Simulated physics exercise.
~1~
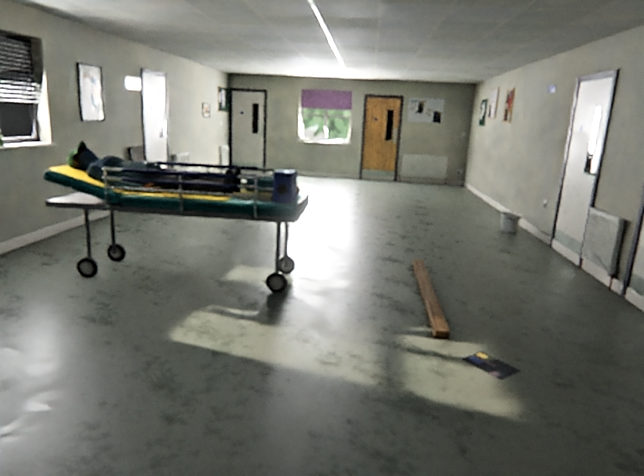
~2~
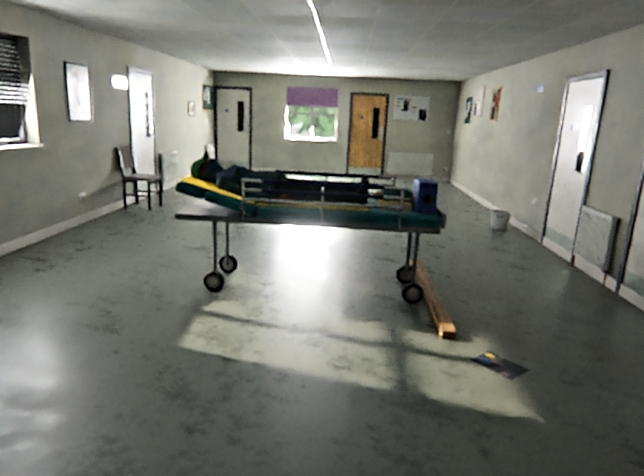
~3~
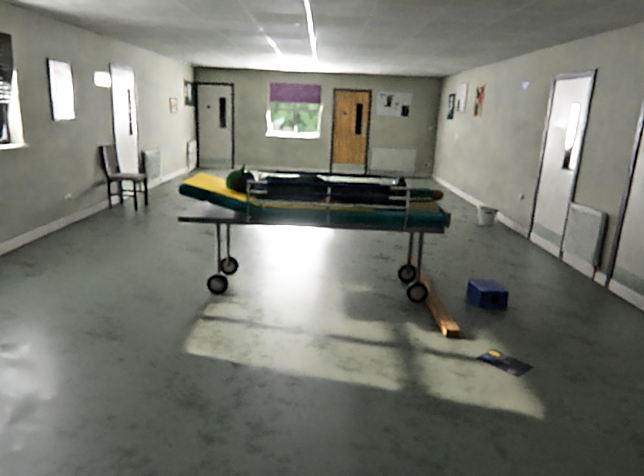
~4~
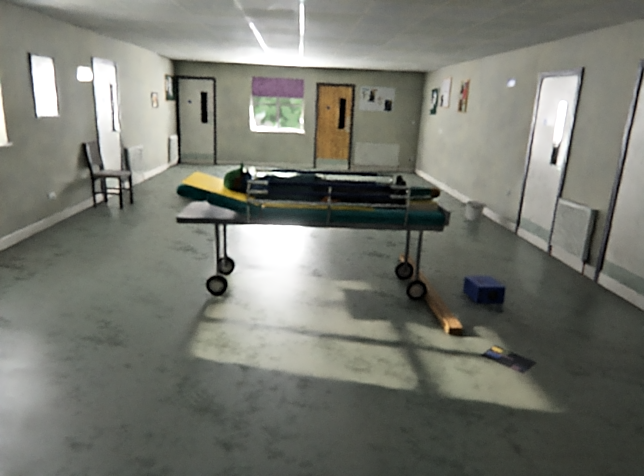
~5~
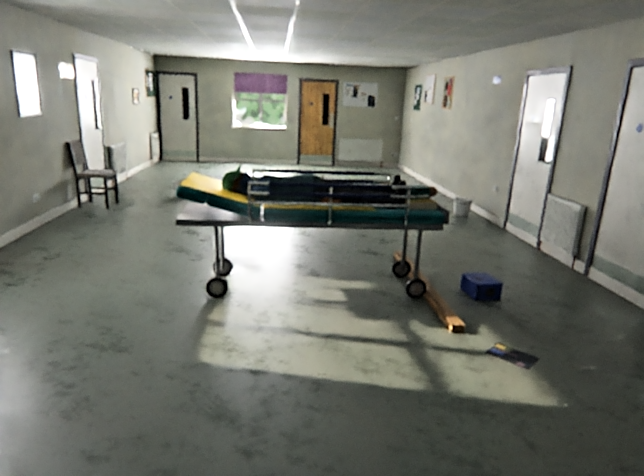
A wheeled trolley with someone lying on it rolled to the right across an empty-looking room and stopped by a wooden strip, and a blue box at its end fell to the floor, ending on its side while the person stayed aboard.
